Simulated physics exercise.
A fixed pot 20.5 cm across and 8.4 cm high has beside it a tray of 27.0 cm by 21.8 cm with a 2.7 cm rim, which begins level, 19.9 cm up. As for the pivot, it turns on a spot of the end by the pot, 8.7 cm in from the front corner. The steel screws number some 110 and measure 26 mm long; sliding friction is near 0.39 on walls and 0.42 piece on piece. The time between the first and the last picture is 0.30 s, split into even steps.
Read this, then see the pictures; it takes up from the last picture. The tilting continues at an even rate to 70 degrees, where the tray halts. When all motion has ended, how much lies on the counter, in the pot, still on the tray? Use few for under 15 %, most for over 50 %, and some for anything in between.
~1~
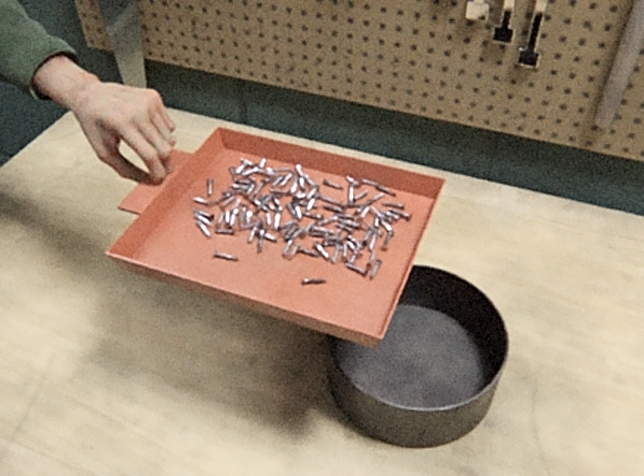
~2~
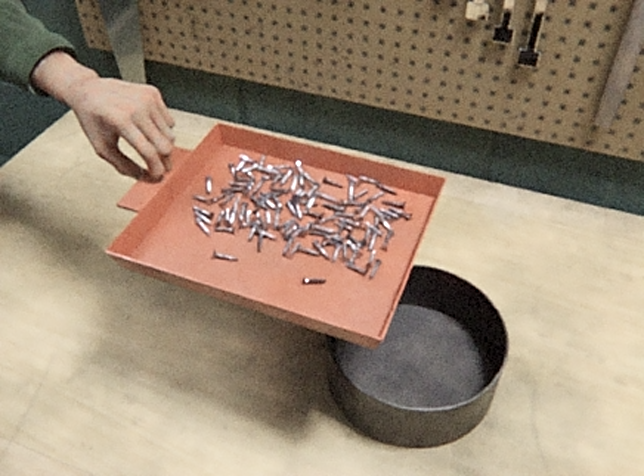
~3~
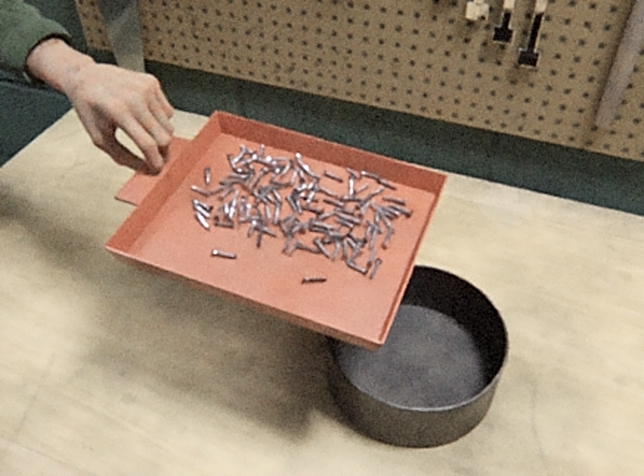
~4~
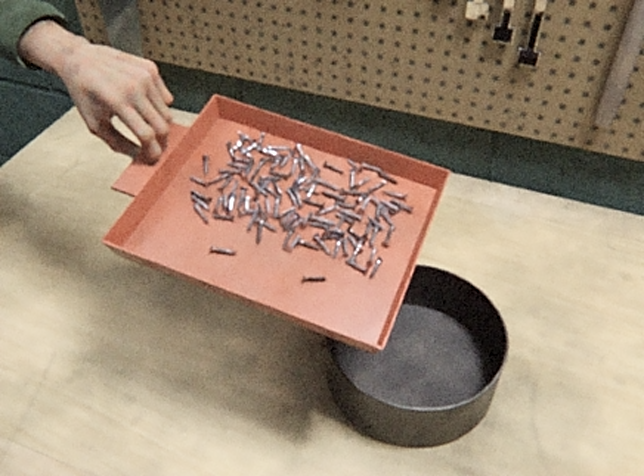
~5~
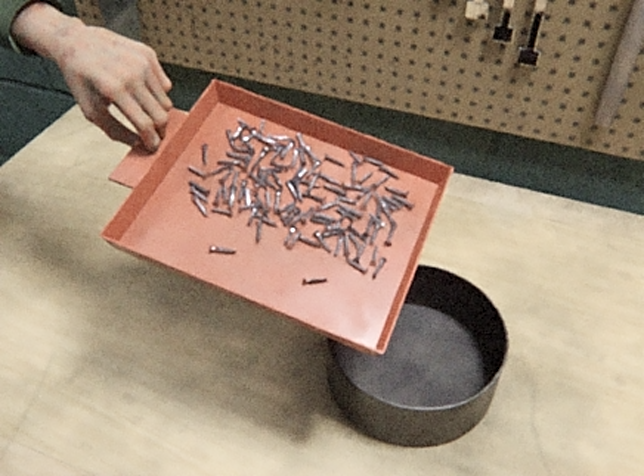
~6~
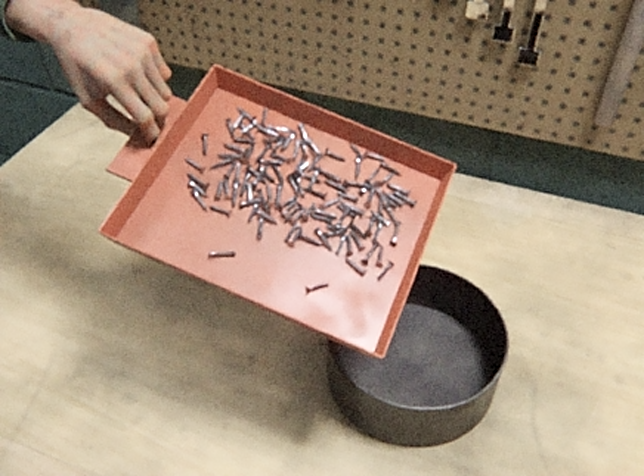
Counter: Some, pot: Few, left on the tray: Most.
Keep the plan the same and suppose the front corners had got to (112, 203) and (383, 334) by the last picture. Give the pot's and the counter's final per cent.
Pot 5; counter 0.
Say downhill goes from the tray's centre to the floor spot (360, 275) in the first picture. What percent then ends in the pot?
The share comes to about 15 in a hundred.
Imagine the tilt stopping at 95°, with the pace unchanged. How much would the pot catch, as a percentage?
It would land at about 20 percent.
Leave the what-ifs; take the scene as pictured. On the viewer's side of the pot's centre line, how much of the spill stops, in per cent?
Estimate: Close to 100 per cent of the pieces.
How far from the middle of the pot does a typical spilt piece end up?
Close to 16 cm, give or take.
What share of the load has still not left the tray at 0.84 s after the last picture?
About 70 per cent.
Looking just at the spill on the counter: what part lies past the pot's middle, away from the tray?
Share: Around 50 %.
Then, 0.31 s after the last picture, tilt 44 degrees; the tray holds 100 %, the pot 0 %.
Then, 0.52 s after the last picture, tilt 61 degrees; the tray holds 90 %, the pot 0 %.
Then, 0.84 s after the last picture, tilt 70 degrees; the tray holds 70 %, the pot 5 %.
In the end, counter 30 %, pot 5 %, tray 65 %.
